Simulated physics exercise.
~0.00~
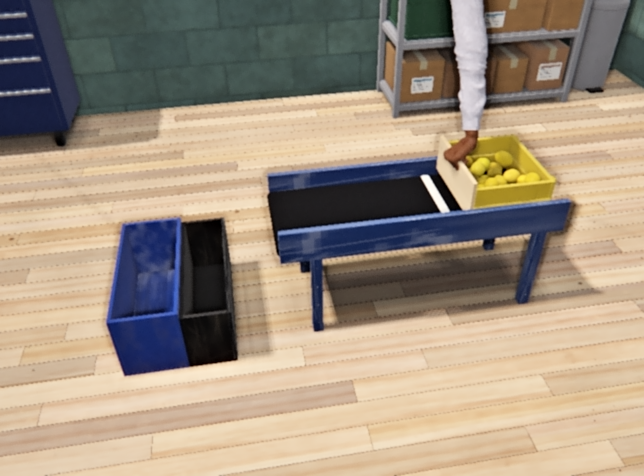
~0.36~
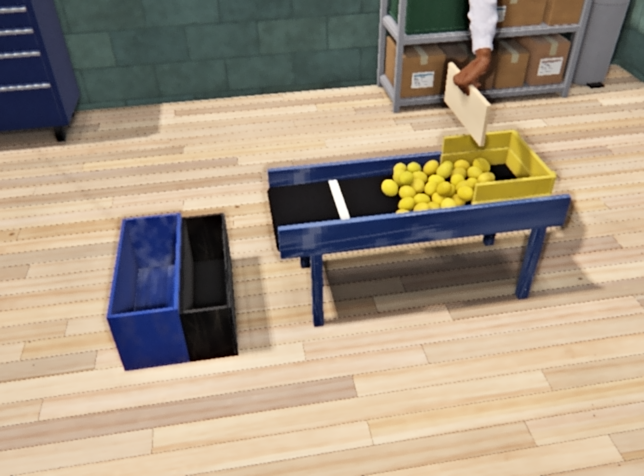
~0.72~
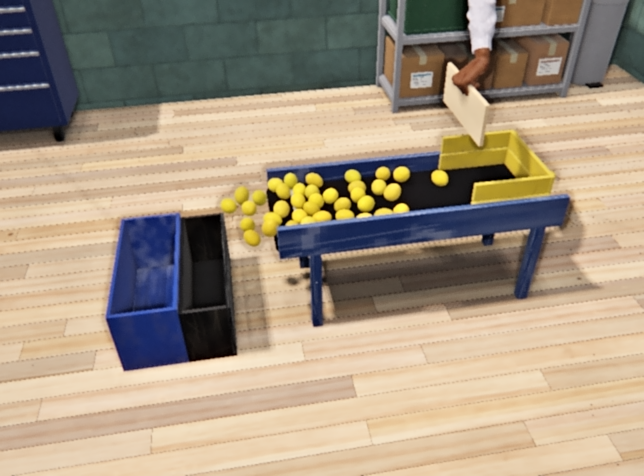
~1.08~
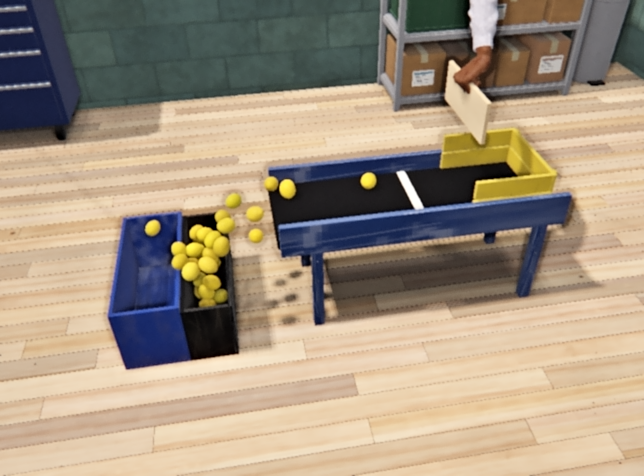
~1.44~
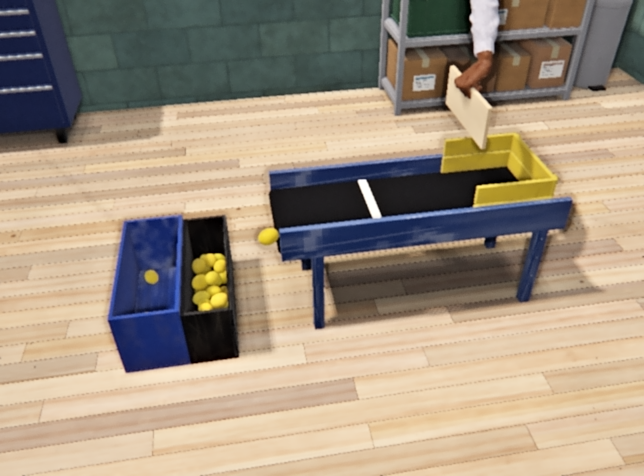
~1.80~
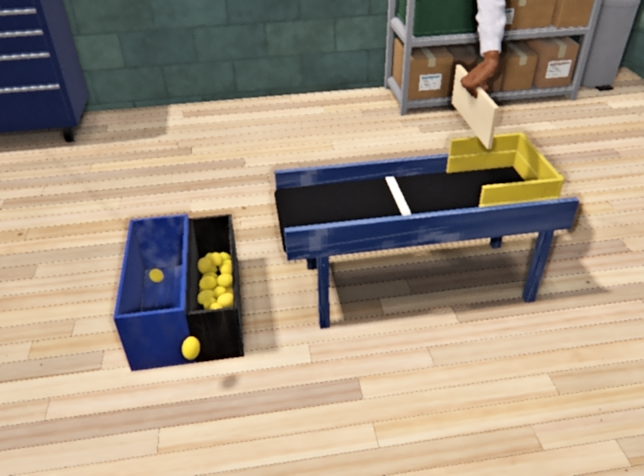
A hand lifts a gate and yellow balls ride the belt left, mostly into the black tote.
